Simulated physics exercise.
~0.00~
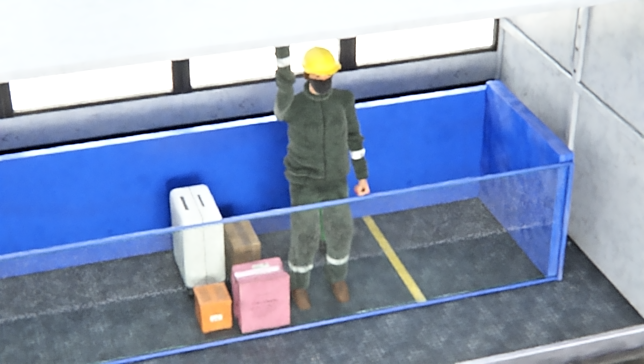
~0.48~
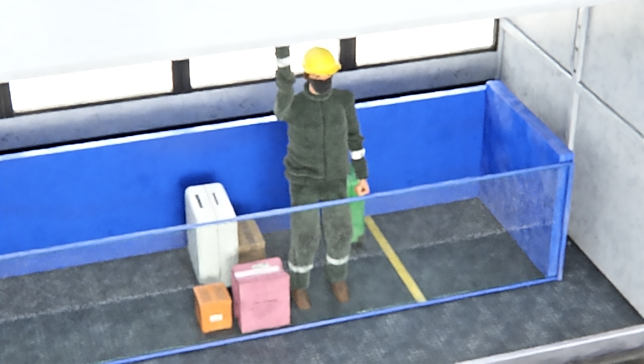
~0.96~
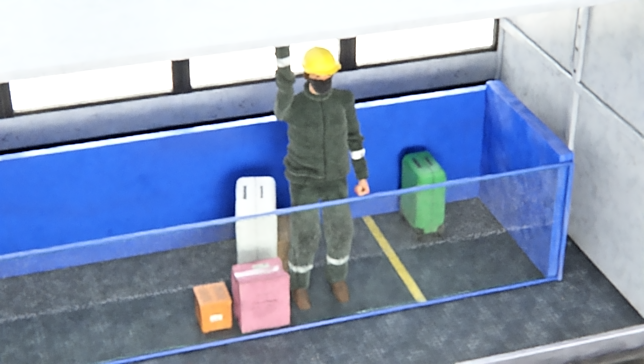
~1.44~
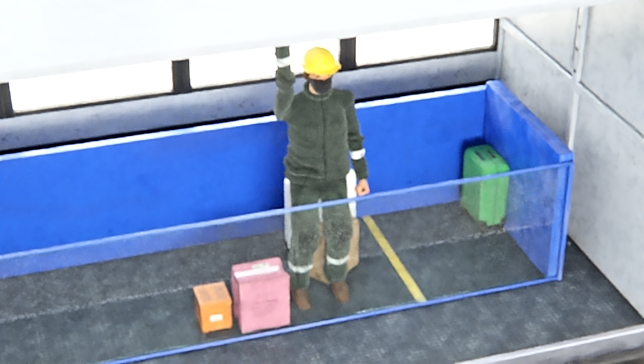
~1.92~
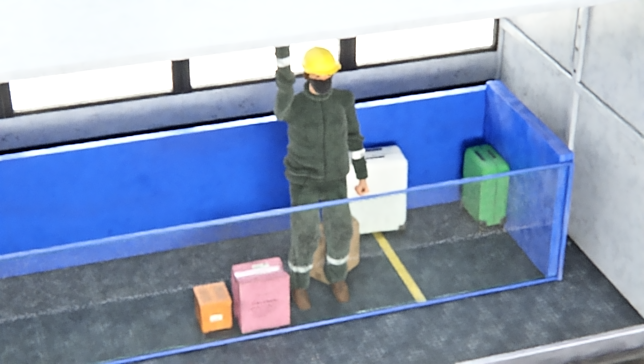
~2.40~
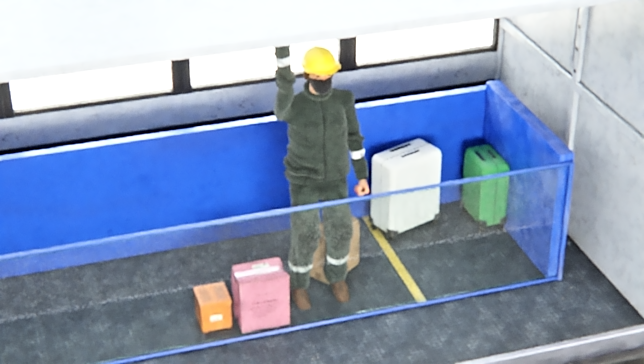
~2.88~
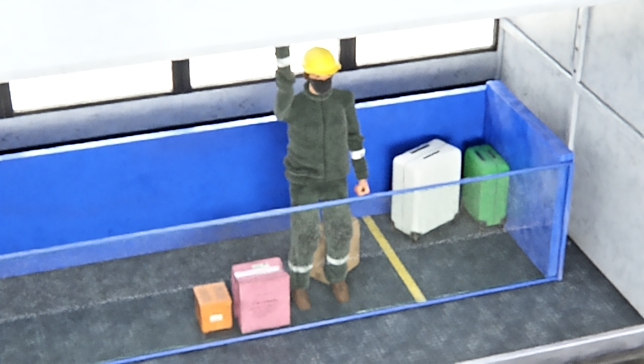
Inside a tram's luggage bay, seen from above through a low clear panel, a worker in a yellow helmet and dark green overalls stands with one arm raised. A white case and a brown carton stand to the left, behind a pink pack and a small orange tub. A green case emerges from behind the worker and rolls right to the blue end wall, while the brown carton slides behind the worker's legs and stops. The white case rolls behind the worker, crosses the yellow line and ends upright beside the green case. The worker, pink pack and orange tub stay put.
